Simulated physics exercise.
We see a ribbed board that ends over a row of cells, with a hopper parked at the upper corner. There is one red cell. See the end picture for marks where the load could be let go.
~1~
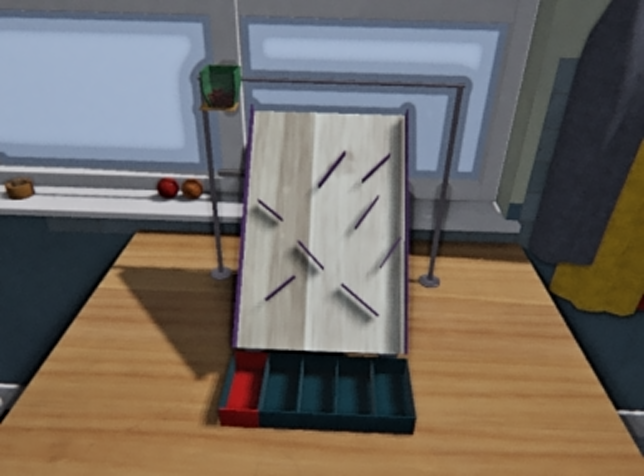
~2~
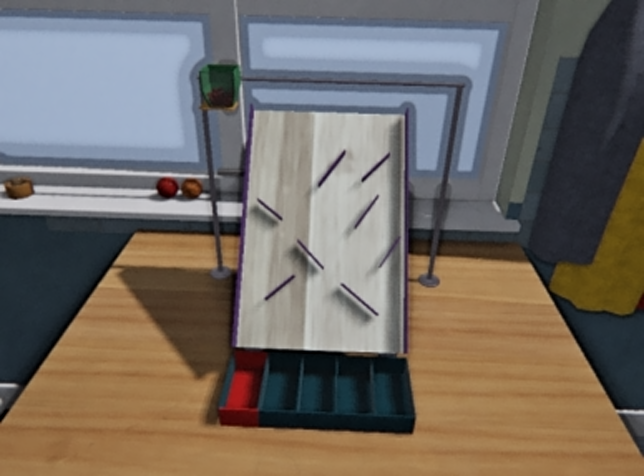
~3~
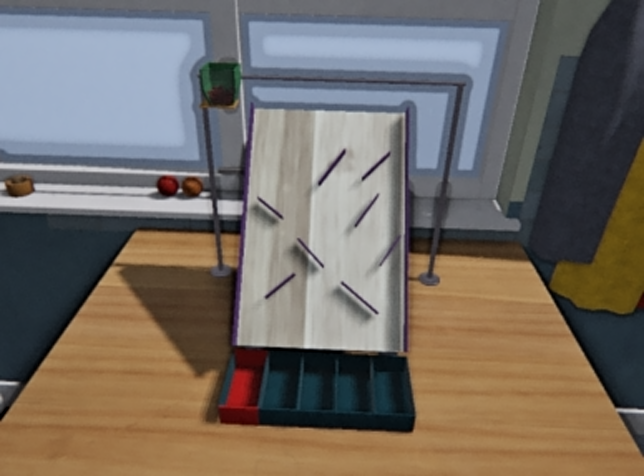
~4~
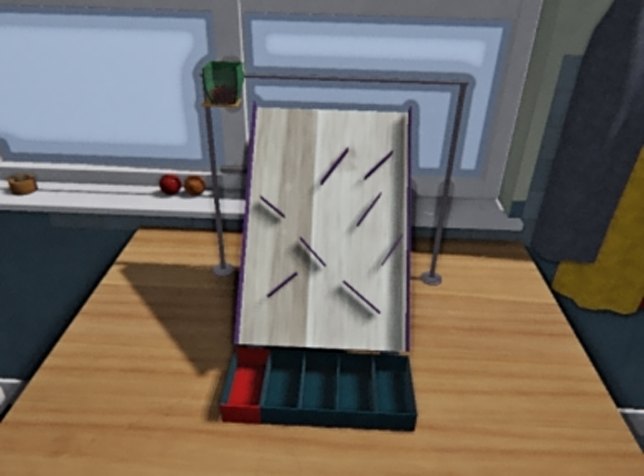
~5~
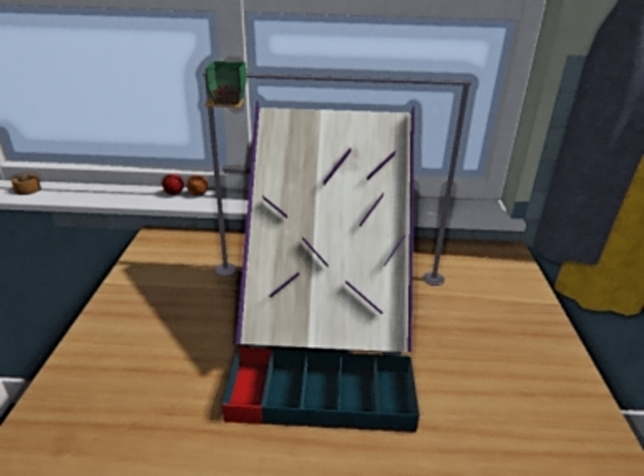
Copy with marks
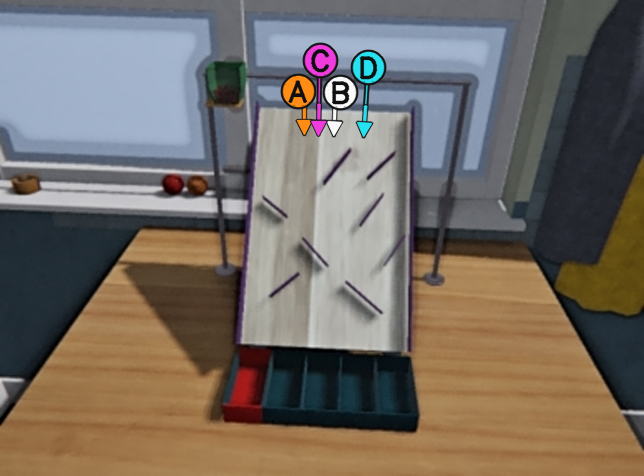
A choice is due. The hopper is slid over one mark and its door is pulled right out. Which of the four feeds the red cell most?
B beats the others.
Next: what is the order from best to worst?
B, C, A, D.
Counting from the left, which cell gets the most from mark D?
It is the third one.
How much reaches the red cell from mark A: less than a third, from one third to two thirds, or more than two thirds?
It is from one third to two thirds.
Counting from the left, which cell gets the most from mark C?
The first from the left.
On the marked copy, mark A meets the board at (304, 129); mark B meets the board at (334, 130); mark C meets the board at (318, 130); mark D meets the board at (363, 131).
For mark A, about half in the red cell, about half in other cells.
For mark B, most in the red cell, a small part in other cells.
For mark C, about two thirds in the red cell, about a third in other cells, a stray few held on the board.
For mark D, a small part in the red cell, most in other cells, a small part outside the box.
